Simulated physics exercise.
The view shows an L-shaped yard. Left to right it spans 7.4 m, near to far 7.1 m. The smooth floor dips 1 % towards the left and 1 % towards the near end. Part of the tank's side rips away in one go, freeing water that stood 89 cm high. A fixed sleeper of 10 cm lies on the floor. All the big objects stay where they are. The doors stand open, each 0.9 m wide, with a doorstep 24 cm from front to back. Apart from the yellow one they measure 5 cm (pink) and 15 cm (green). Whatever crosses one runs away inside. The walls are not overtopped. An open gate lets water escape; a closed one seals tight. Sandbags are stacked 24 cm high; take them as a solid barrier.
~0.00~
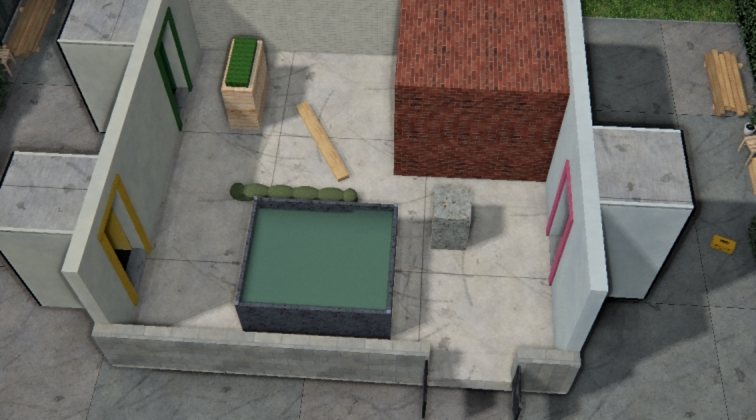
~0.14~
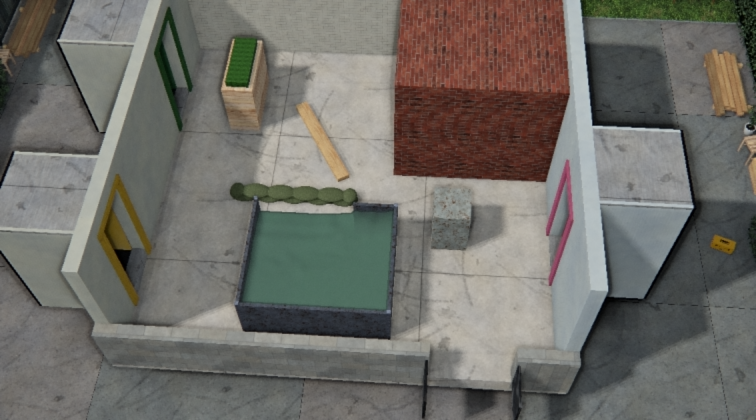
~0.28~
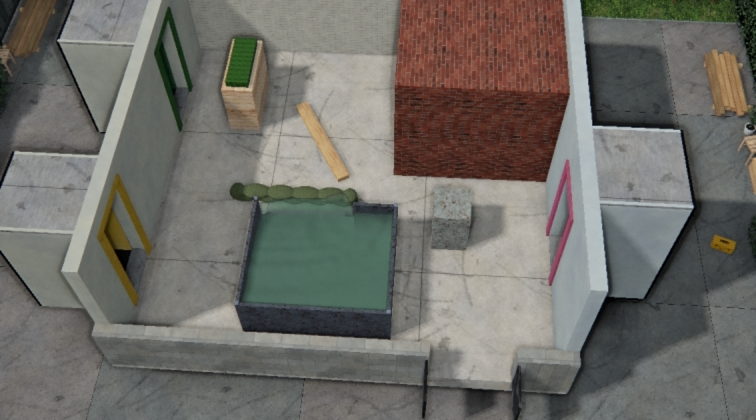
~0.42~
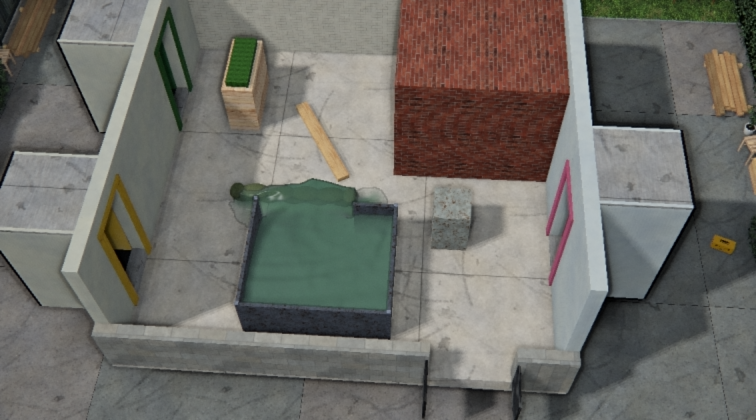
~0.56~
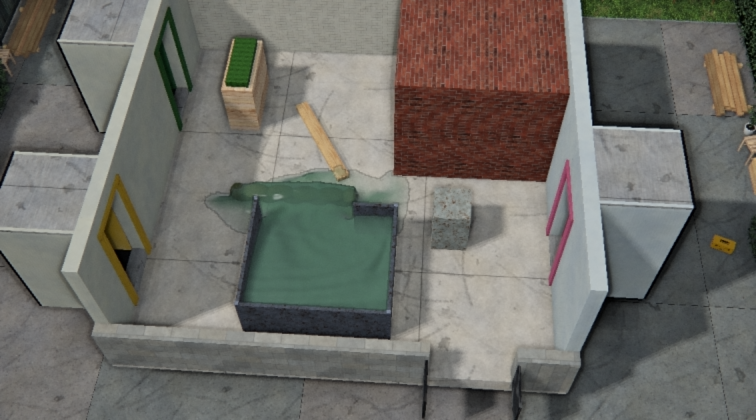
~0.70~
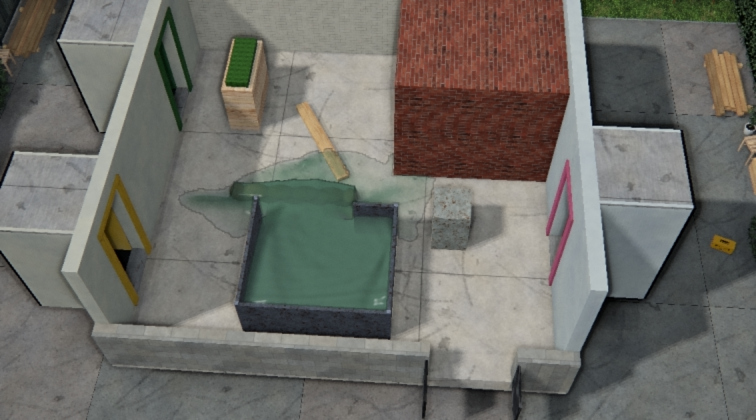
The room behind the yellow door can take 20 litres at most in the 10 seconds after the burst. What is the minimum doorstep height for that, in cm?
Close to 11 cm is just enough.
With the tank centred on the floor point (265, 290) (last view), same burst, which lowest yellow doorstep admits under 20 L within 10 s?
Some 8.5 cm.
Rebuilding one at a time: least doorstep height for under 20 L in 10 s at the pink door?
About 7.5 cm at pink.
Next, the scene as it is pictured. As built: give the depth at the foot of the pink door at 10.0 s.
Some 7.0 cm.
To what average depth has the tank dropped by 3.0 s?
Roughly 35 cm on average.
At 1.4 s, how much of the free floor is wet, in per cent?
Some 45 per cent of it.
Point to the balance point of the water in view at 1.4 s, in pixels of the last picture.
At about (315, 242).
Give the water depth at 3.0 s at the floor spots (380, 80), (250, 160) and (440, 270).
In that order: 6, 2 and 1 cm.
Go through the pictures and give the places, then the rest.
The first picture shows the tank at (320, 255) is whole and still, 89 cm deep; the yellow door at (128, 248) is dry.
In the second picture, water pours out on the far side and has run 0.3 m, to a hidden place; about 7 cm deep outside, 89 cm at the back.
In the third picture, the front is at a hidden place, 0.7 m from the gap on the far side; 1.0 m2 of floor is wet, 89 cm left at the back.
In the fourth picture, the front is at (378, 192), 1.0 m from the gap on the far side; 2.1 m2 of floor is wet, 86 cm left at the back.
In the fifth picture, the front is at (391, 175), 1.5 m from the gap on the far side; 3.8 m2 of floor is wet, 77 cm left at the back.
In the sixth picture, the front is at (431, 179), 1.9 m from the gap on the far side; 5.8 m2 of floor is wet, 76 cm left at the back; the yellow door at (128, 248), 3.1 m from the gap, is still 1.7 m from the nearest water.
After 1.4 s water covers 45 % of the floor, deepest (64 cm) near (301, 206); 3 cm at the yellow door, 0 litres in over its 23 cm doorstep.
After 3.0 s water covers 75 % of the floor, deepest (36 cm) near (301, 206); 15 cm at the yellow door, 0 litres in over its 23 cm doorstep.
After 10.0 s water covers 95 % of the floor, deepest (18 cm) near (125, 346); 9 cm at the yellow door, 0 litres in over its 23 cm doorstep.
At the yellow door as built, the water arrived by 1.4 s and peaked near 16 cm at 2.6 s.
With a doorstep of 10 cm, 28 litres would have come in within the 10 s; with 12 cm, 13 litres. So under 20 litres takes about 11 cm.
